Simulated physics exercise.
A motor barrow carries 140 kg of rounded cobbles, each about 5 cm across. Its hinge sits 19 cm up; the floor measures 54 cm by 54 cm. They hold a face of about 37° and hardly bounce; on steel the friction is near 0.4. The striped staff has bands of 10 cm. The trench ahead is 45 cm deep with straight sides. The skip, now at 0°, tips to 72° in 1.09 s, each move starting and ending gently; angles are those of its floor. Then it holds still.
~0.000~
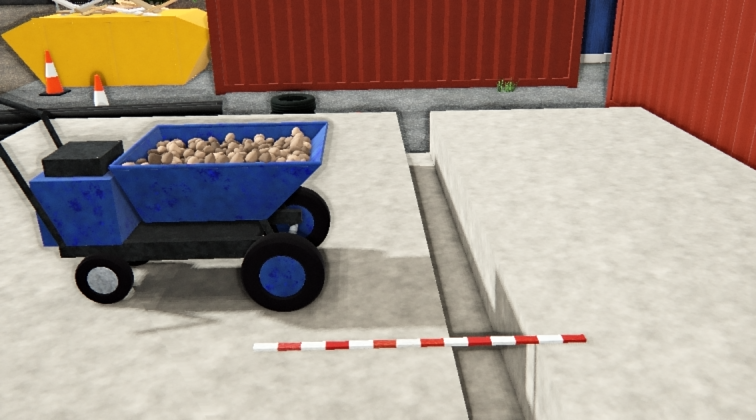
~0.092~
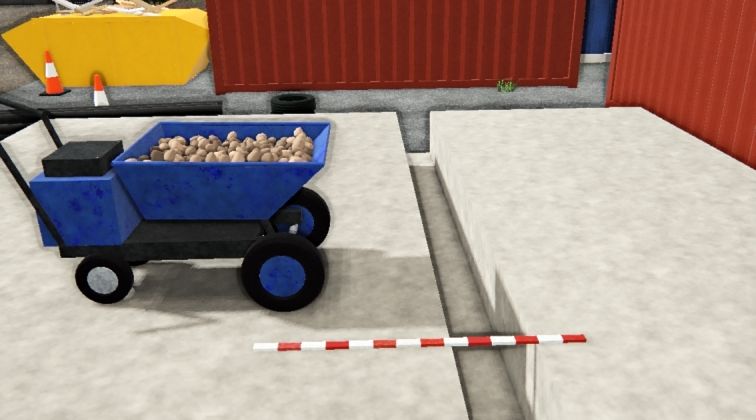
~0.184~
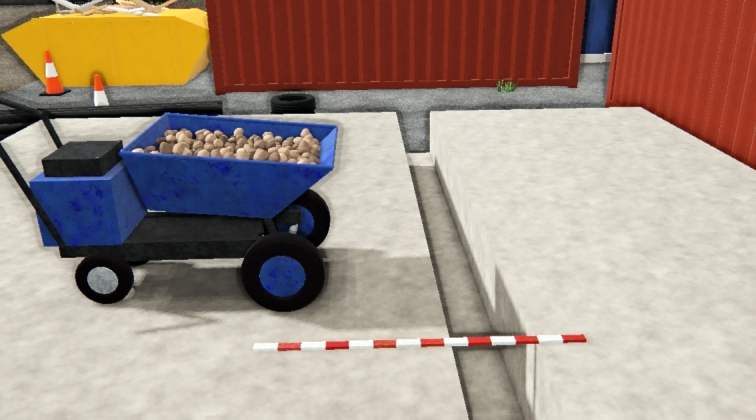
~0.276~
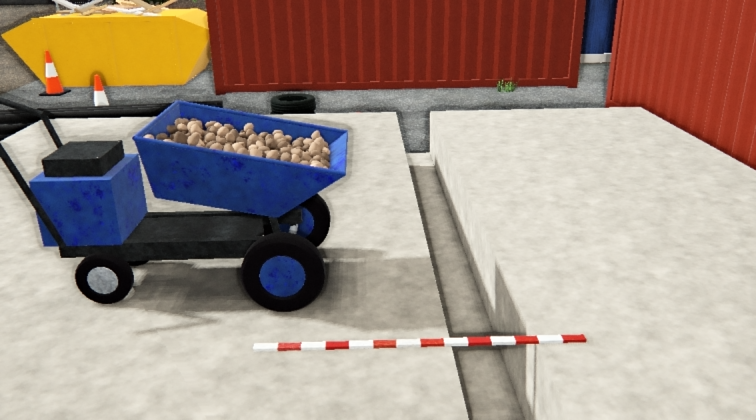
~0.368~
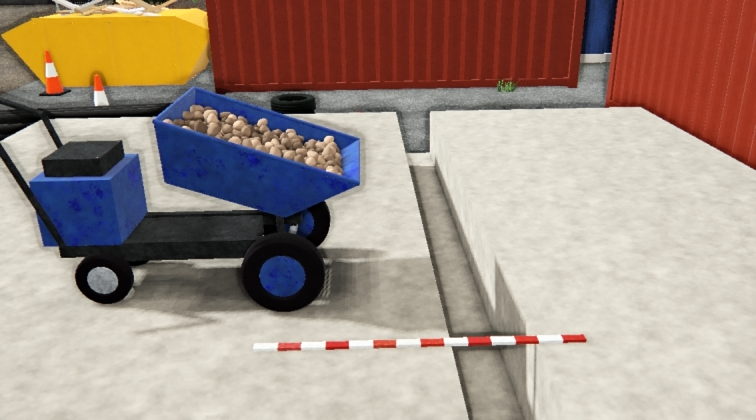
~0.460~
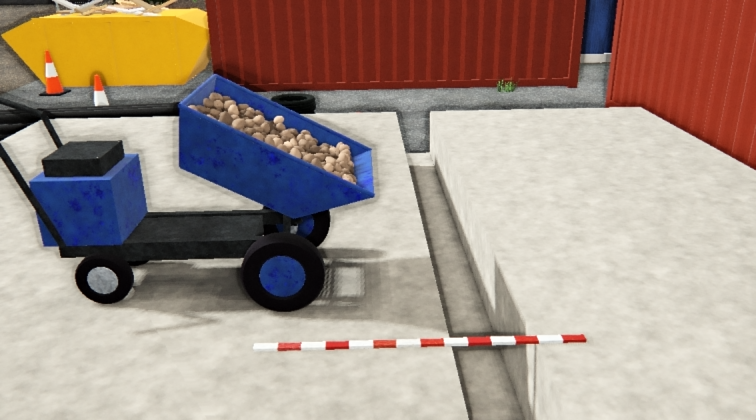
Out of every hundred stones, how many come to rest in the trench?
Close to 89 in a hundred.
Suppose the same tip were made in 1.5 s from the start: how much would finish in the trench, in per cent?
In that case some 90 per cent.
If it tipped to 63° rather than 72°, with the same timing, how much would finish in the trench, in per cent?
Then about 90 per cent.
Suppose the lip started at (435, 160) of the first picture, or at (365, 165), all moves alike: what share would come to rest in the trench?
First some 15, then 90 per cent.
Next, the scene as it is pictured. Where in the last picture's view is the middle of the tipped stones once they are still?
Their middle is at about (466, 333).
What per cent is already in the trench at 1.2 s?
Some 40 per cent.
After 0.8 s the floor is at 61°; 100 % in the skip; the foremost stones are at (406, 225).
After 1.2 s the floor is at 72°; 48 % in the skip, 13 % short of the trench, 40 % in the trench; the foremost stones are at (500, 337).
After 1.5 s the floor is at 72°; 11 % in the skip, 14 % short of the trench, 74 % in the trench; the foremost stones are at (495, 328).
After 3.5 s the floor is at 72°; 0 % in the skip, 11 % short of the trench, 89 % in the trench; the foremost stones are at (497, 326).
